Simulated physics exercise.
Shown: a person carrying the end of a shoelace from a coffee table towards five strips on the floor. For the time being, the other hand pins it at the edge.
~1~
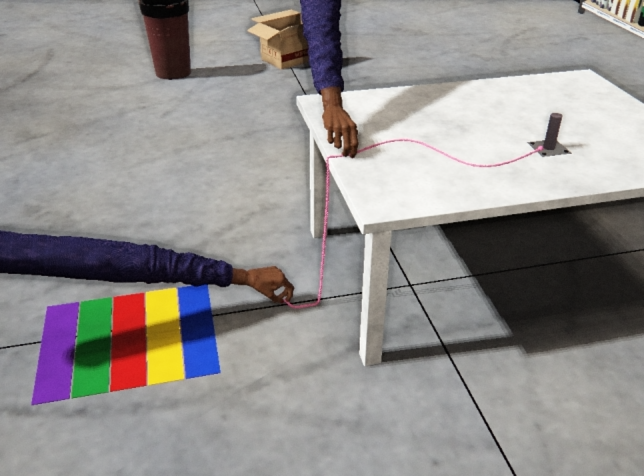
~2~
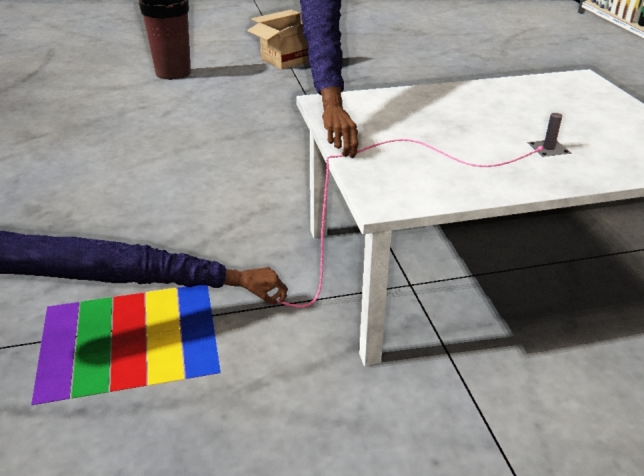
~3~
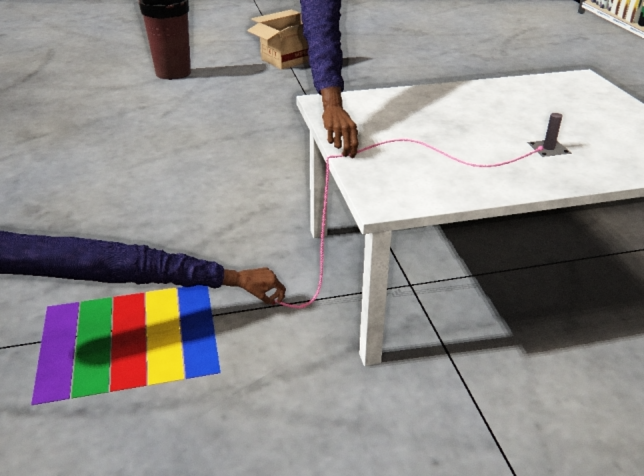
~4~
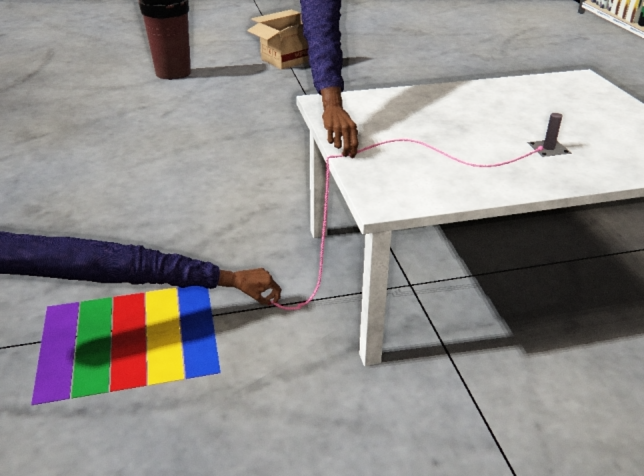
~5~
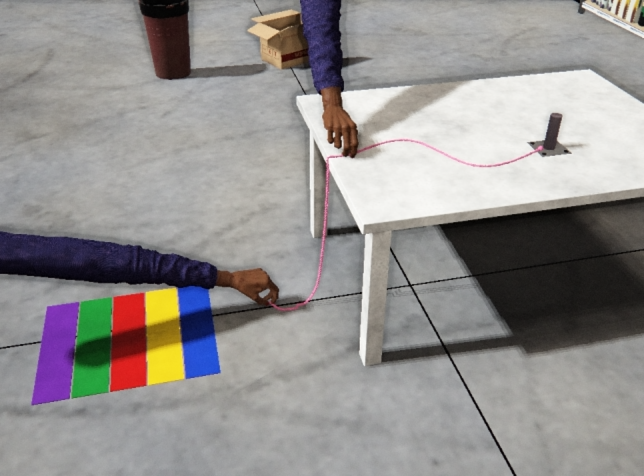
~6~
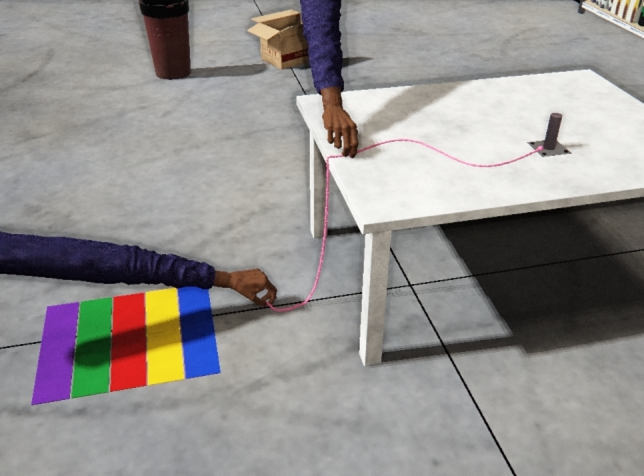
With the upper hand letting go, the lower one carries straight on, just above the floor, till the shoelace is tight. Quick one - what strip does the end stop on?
The red strip.
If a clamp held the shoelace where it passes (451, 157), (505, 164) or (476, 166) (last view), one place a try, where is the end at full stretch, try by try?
Taking them in turn, I'd expect around (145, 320), (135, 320) and finally (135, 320).
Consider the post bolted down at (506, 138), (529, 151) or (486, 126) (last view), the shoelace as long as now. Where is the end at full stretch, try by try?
In pixels, the answers are (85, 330), (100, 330) and (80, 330).
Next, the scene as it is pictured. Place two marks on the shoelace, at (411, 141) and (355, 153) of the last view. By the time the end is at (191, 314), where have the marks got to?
First mark (382, 155), second mark (326, 175).
A little later, end near (191, 314); over blue.
Next, end near (149, 320); over yellow.
When it is tight, end near (125, 324); over red. It halts on the red strip.
